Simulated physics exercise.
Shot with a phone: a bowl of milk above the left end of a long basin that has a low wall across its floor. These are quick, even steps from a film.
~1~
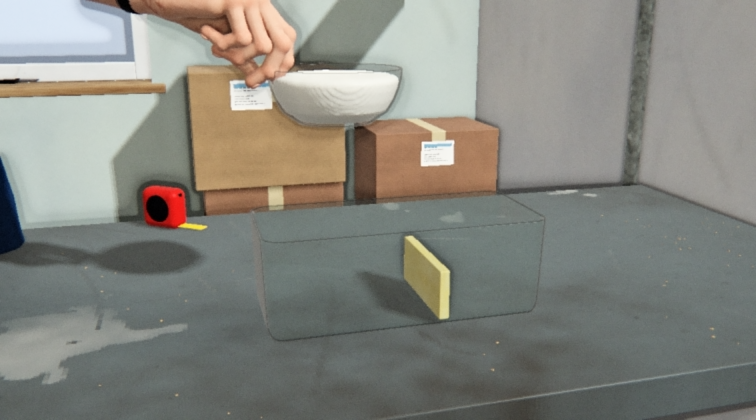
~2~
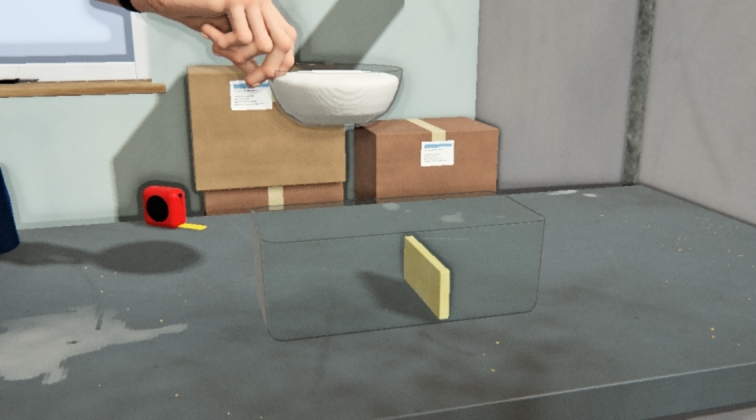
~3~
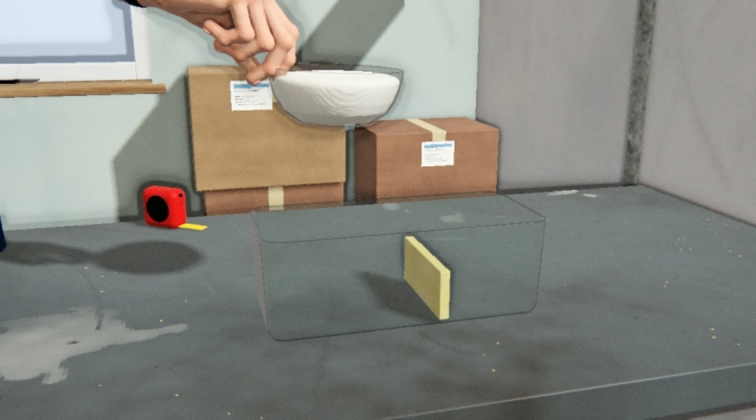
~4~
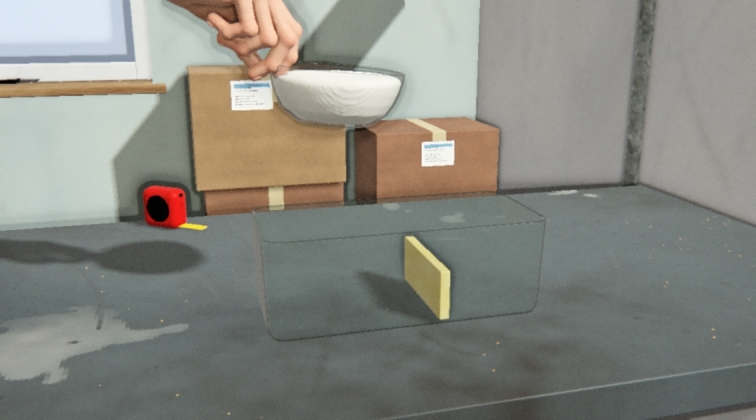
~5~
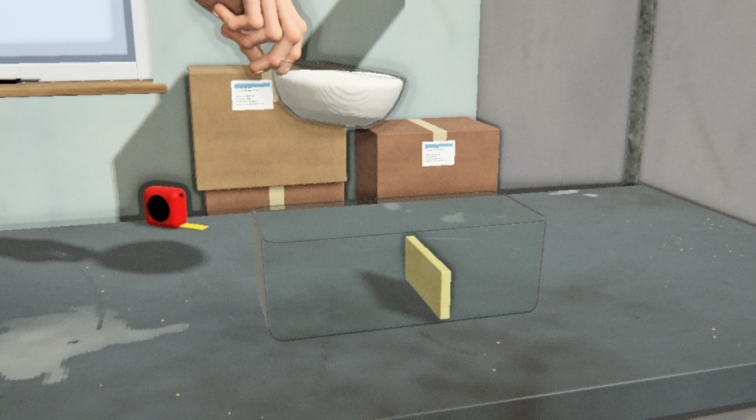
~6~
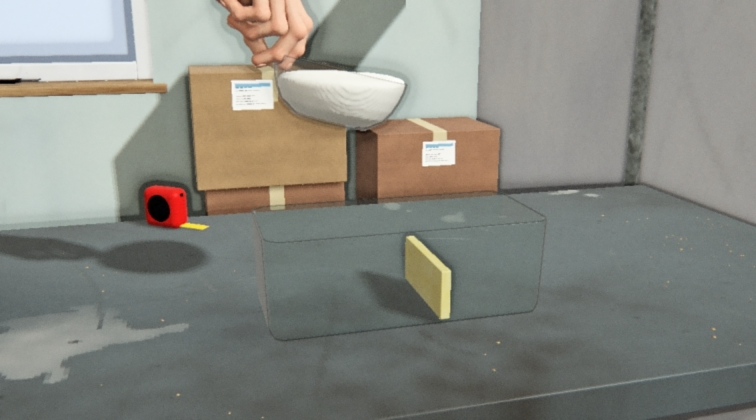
A hand held a white bowl above the left part of a clear long basin with a low yellow wall inside, then gradually tilted the bowl a little down to the right.
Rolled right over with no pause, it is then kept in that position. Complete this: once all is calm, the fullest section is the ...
The fullest section is the right one.
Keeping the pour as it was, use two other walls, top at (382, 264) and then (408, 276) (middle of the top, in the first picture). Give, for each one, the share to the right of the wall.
It works out to around 95 per cent for the first and around 80 per cent for the second.
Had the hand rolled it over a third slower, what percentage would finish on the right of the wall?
About 75 per cent.
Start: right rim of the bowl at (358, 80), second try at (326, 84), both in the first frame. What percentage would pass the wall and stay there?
It comes to 10 % the first time and 0 % the second.
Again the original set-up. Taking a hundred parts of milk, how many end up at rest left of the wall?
Some 25 per cent.
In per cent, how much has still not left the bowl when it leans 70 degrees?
Near 30 %.
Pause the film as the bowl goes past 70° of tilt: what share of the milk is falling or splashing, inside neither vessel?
Roughly 40 per cent.
A moment on, the tilt is 70° and 29 per cent is still to pour, 3 is left of the wall and 27 right of it.
Next, the tilt is 100° and 1 per cent is still to pour, 20 is left of the wall and 74 right of it.
Then the tilt is 104° and 0 per cent is still to pour, 25 is left of the wall and 74 right of it.
Later the tilt is 104° and 0 per cent is still to pour, 25 is left of the wall and 74 right of it.
At rest 25 per cent lies left of the wall, 74 right of it and 1 outside.
